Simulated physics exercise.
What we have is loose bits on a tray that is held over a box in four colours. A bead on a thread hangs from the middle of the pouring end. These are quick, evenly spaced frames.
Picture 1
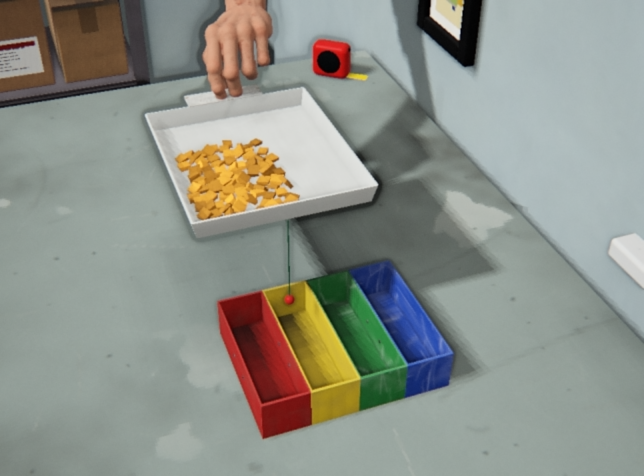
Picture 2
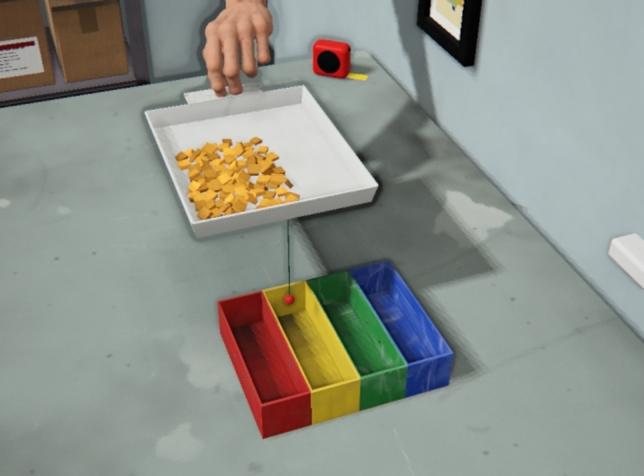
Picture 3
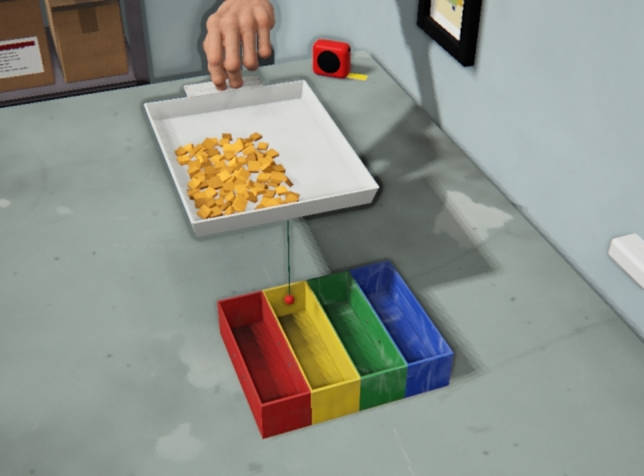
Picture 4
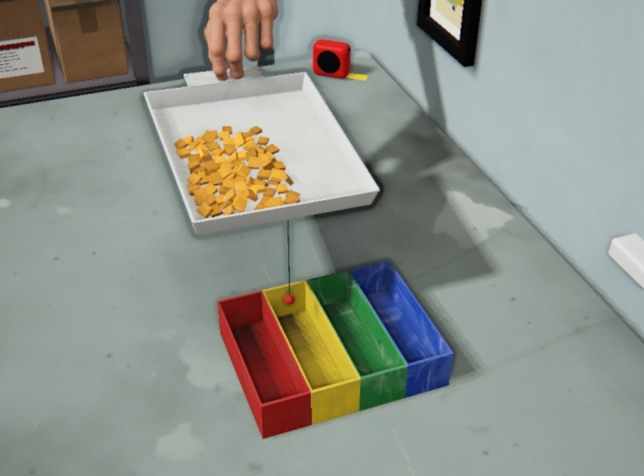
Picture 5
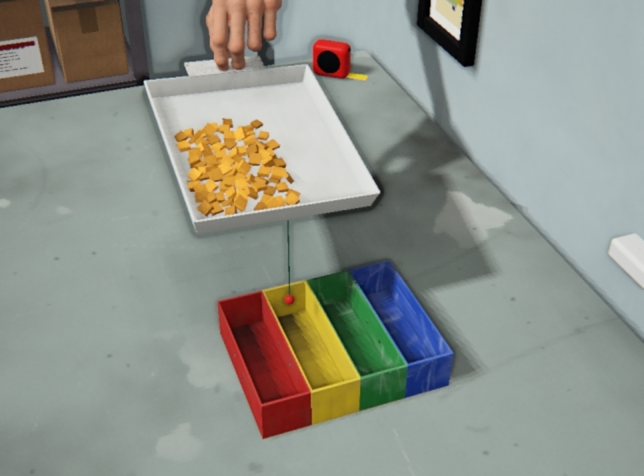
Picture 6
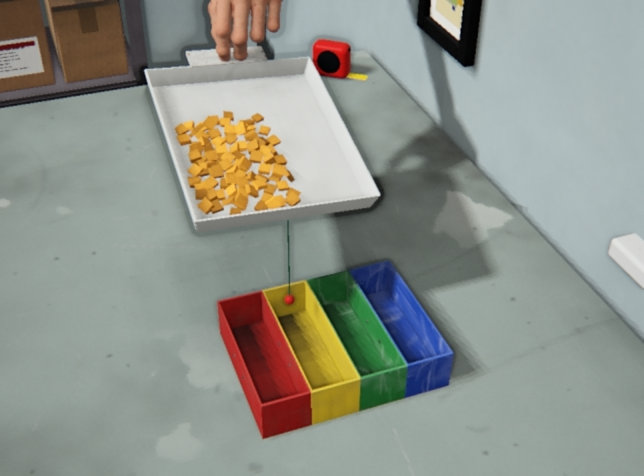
Above a gray surface, a white tray of small orange-brown pieces stayed level over a red, yellow, green and blue box, then tilted slightly toward its right corner as a hand moved behind it.
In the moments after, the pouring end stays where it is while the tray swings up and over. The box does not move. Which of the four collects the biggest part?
The green one ends fullest.
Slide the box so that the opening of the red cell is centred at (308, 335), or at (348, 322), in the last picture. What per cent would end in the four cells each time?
First some 90, then 70 per cent.
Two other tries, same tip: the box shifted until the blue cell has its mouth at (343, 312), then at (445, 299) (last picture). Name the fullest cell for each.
One: That blue cell. Two: Yellow.
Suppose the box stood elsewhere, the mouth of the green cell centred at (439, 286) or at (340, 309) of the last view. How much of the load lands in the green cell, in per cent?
Roughly 0 per cent, and 40 per cent.
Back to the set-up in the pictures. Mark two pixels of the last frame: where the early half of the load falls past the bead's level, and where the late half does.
First near (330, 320), later near (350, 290).
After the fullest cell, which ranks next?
Second comes the cell in yellow.
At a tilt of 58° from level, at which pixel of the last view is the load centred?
Near (298, 193).
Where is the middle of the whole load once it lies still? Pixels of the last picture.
Near (355, 351).
Soon after the last picture, tray tipped steeply; all on the tray.
A little later, tray tipped right over; most on the tray; a stray few in the green cell; a stray few in the yellow cell; a stray few in the red cell; a stray few in the blue cell; a stray few falling or outside the box.
Later still, tray tipped past a quarter turn; about half in the green cell; about a quarter in the yellow cell; about a quarter in the blue cell; a small part in the red cell.
At rest, tray tipped past a quarter turn; about half in the green cell; about a quarter in the yellow cell; about a quarter in the blue cell; a small part in the red cell.
